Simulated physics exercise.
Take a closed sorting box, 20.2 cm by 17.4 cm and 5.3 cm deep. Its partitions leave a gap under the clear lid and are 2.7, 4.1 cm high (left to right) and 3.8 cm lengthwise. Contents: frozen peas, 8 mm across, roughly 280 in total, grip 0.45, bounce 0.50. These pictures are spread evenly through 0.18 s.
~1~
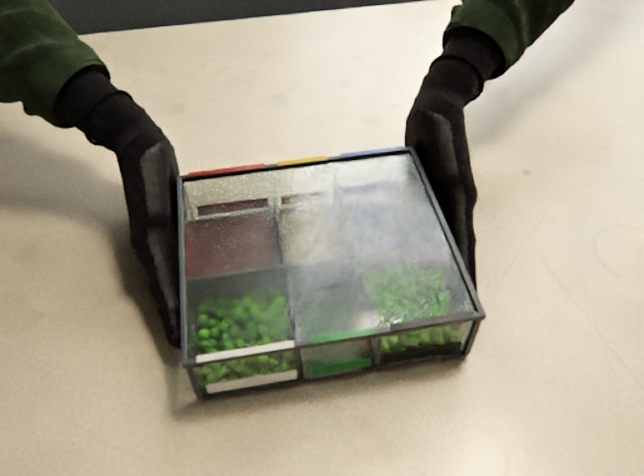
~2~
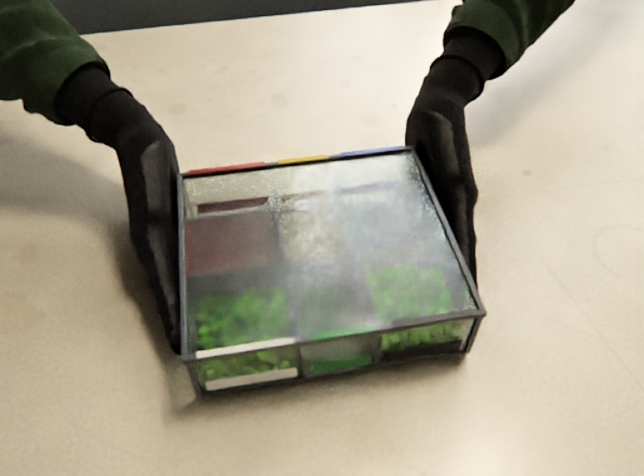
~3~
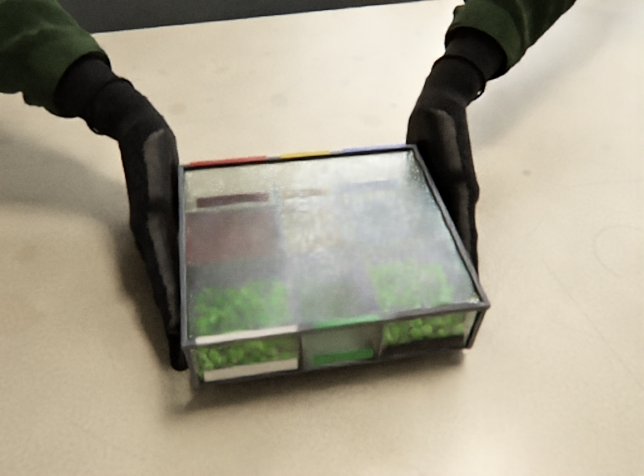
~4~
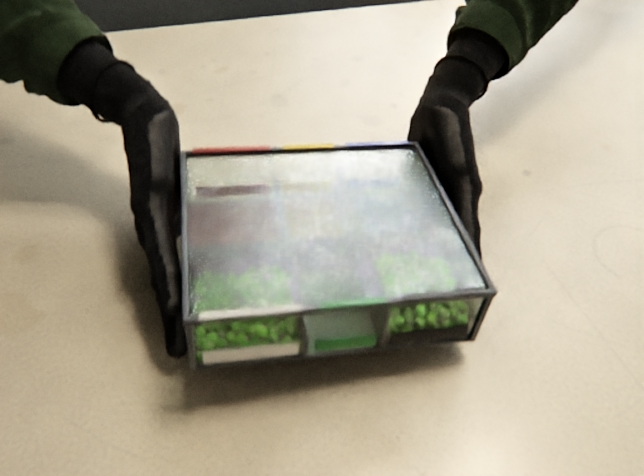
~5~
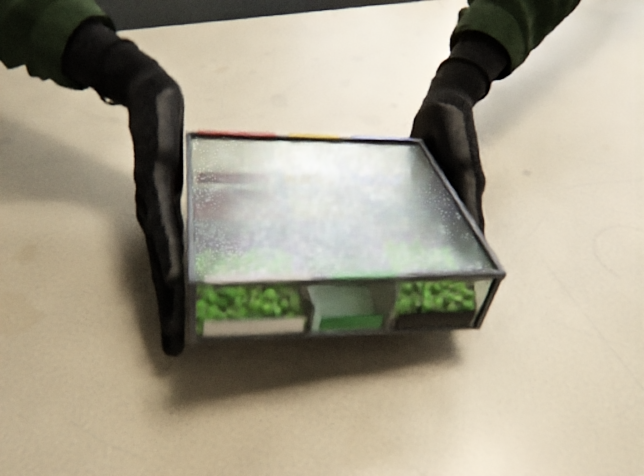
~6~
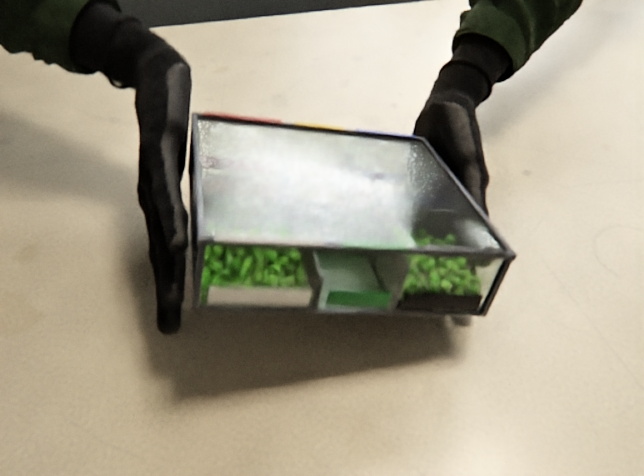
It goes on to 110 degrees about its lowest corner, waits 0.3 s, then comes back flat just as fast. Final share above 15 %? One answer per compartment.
Red compartment: Below or equal, blue compartment: Above, green compartment: Below or equal, yellow compartment: Below or equal, white compartment: Below or equal, black compartment: Above.
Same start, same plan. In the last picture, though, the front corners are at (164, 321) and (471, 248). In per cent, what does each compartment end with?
Result - red: 25 %; blue: 5 %; green: 0 %; yellow: 0 %; white: 30 %; black: 40 %.
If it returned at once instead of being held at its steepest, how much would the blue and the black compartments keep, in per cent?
Then, in per cent: Blue 25; black 50.
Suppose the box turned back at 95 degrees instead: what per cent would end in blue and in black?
You'd see blue with 35 % and black with 50 %.
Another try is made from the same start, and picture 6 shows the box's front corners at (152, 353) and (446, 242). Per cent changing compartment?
In that case about 15 percent.
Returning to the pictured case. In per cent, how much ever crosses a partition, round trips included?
55 per cent or so.
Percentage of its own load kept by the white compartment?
Around 0 percent stays put.
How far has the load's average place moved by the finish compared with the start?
Net shift: Approx. 7.5 cm.
Then, 0.76 s after the last picture, tilt 110 degrees; blue 25 %, green 10 %, yellow 5 %, white 5 %, black 55 %.
Then, 1.26 s after the last picture, tilt 60 degrees; blue 45 %, green 10 %, black 45 %.
Then, 1.83 s after the last picture, tilt 0 degrees; blue 45 %, green 5 %, black 45 %.
In the end, red 0 %, blue 45 %, green 5 %, yellow 5 %, white 0 %, black 45 %.
